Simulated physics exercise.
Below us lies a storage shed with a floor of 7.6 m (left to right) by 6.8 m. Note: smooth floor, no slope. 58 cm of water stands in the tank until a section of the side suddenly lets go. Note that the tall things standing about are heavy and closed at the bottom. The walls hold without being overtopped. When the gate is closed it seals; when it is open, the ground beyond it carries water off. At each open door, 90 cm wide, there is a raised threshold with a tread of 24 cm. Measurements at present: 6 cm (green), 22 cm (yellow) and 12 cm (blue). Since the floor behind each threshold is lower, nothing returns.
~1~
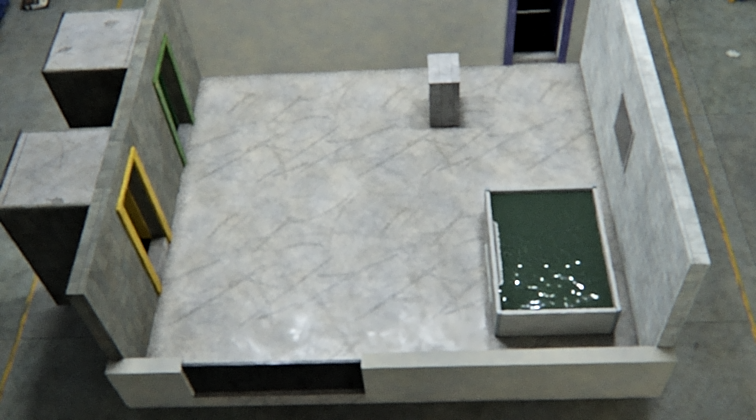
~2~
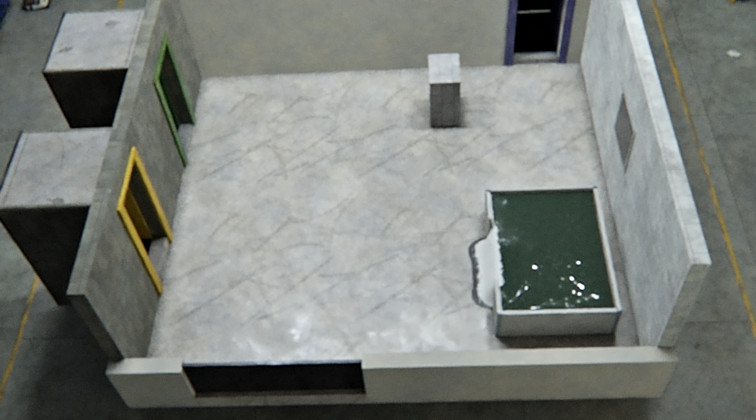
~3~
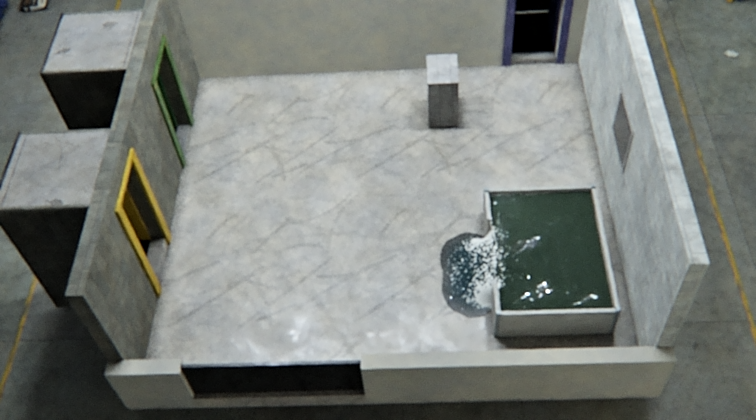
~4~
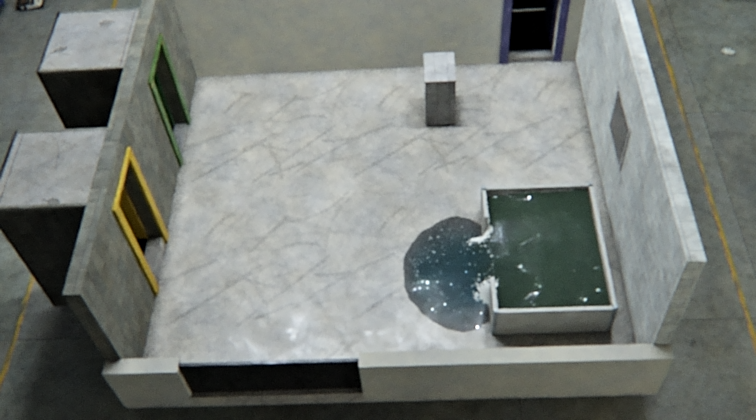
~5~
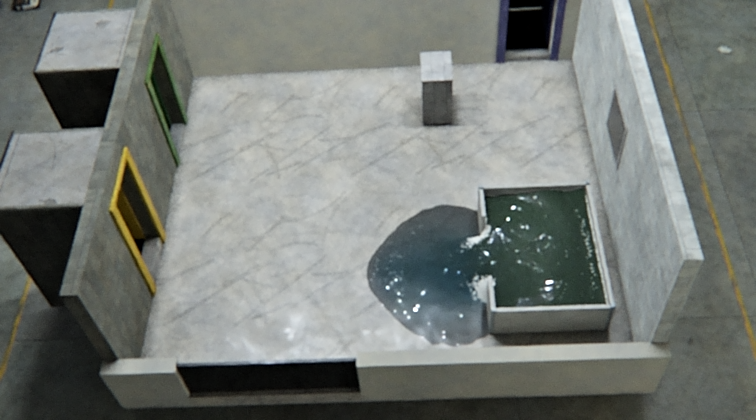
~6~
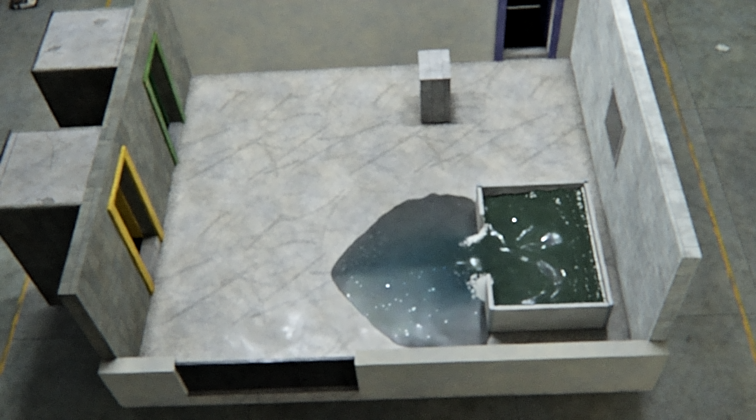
Water pours from the left side of a green-filled tank and spreads leftward across the pale floor.
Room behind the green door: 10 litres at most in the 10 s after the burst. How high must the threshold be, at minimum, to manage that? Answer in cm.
At least 6.5 cm.
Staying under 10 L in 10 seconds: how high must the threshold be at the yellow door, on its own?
At yellow, about 13.0 cm.
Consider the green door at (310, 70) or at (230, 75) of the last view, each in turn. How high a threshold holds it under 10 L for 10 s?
You'd want roughly 6.5 cm there first, then roughly 10.5 cm.
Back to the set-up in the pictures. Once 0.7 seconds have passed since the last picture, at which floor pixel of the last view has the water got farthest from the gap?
(206, 291).
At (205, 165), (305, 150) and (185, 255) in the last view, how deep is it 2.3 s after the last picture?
About 3, 2 and 6 cm respectively.
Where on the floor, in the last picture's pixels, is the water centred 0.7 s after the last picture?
I'd put it close to (483, 267).
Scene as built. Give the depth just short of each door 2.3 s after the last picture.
Green door 5 cm, yellow door 16 cm, blue door 0 cm.
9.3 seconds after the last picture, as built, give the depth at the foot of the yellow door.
About 6.0 centimetres deep.
Then, 0.7 s after the last picture water covers 25 % of the floor, deepest (34 cm) near (480, 271); it has not reached the green door.
Then, 2.3 s after the last picture water covers 55 % of the floor, deepest (28 cm) near (137, 373); 5 cm at the green door, 0 litres in over its 6 cm threshold.
Then, 9.3 s after the last picture water covers 75 % of the floor, deepest (9 cm) near (179, 146); 8 cm at the green door, 12 litres in over its 6 cm threshold.
At the green door as built, the water peaked near 10 cm, 2.7 s after the last picture.
Run again over the same 10 s with other heights there, 16 litres in over 5.5 cm, 6 litres over 7 cm. The limit of 10 litres is kept from about 6.5 cm up.
